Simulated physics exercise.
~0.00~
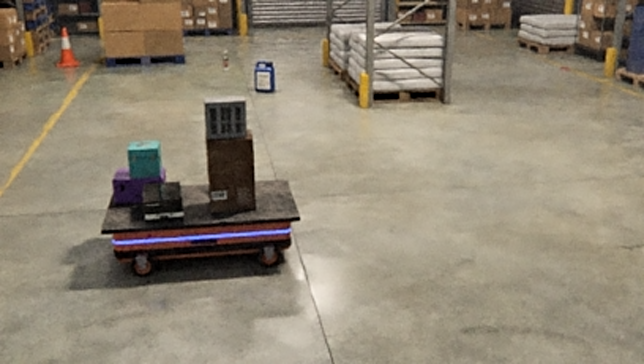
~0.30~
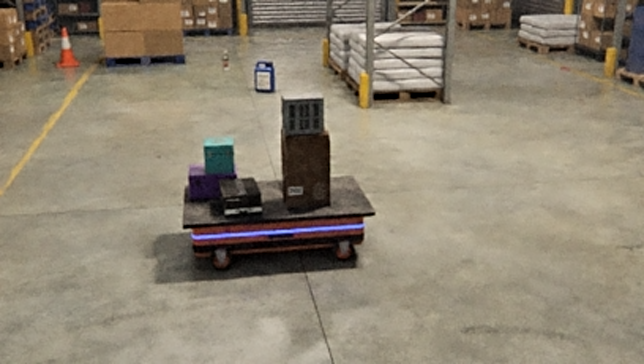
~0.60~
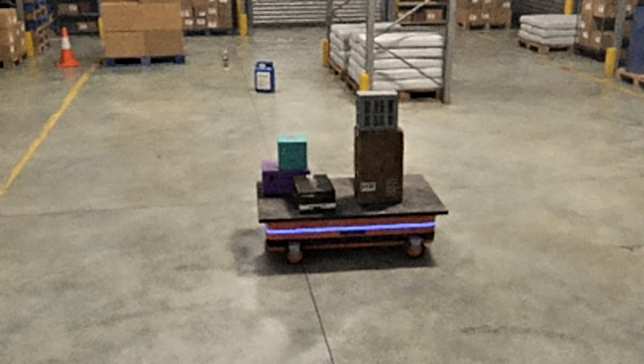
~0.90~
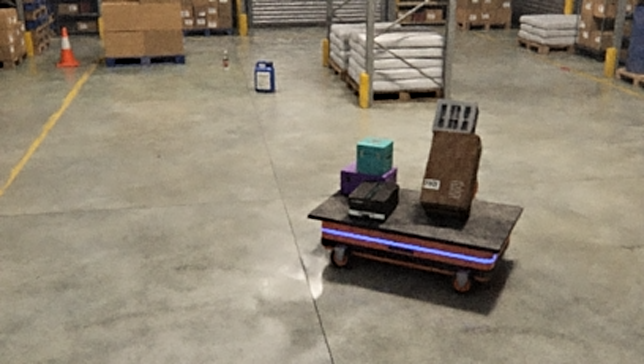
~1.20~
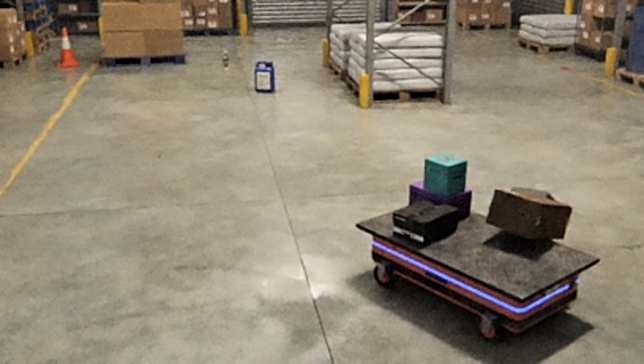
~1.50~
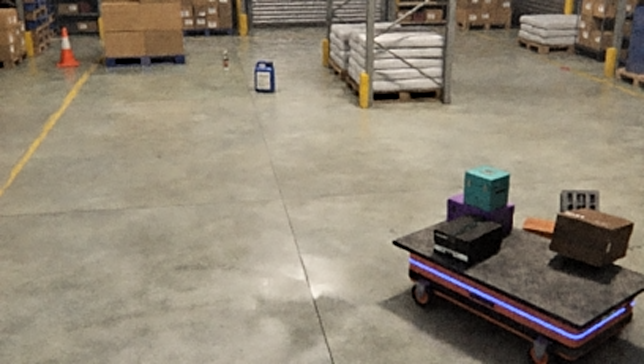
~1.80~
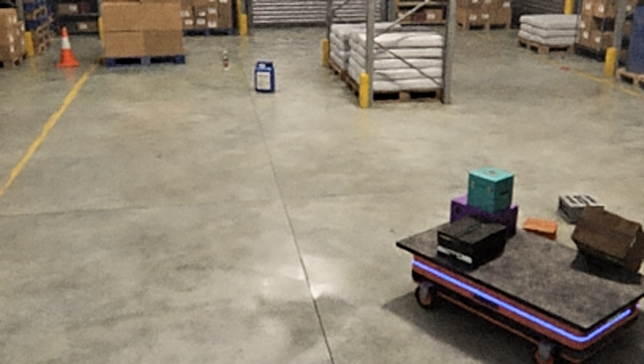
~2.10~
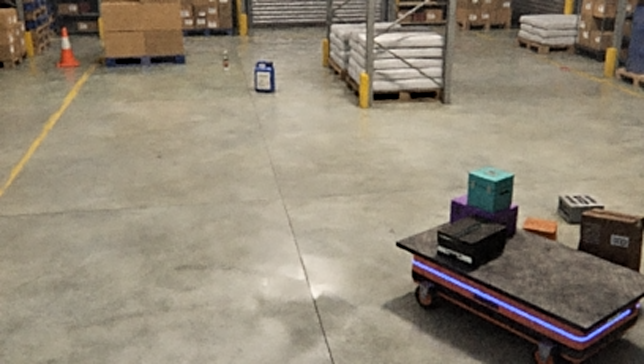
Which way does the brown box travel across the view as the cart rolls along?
The brown box moves to the right.
A robot cart rolls right and turns, tipping its tall brown box off before stopping.
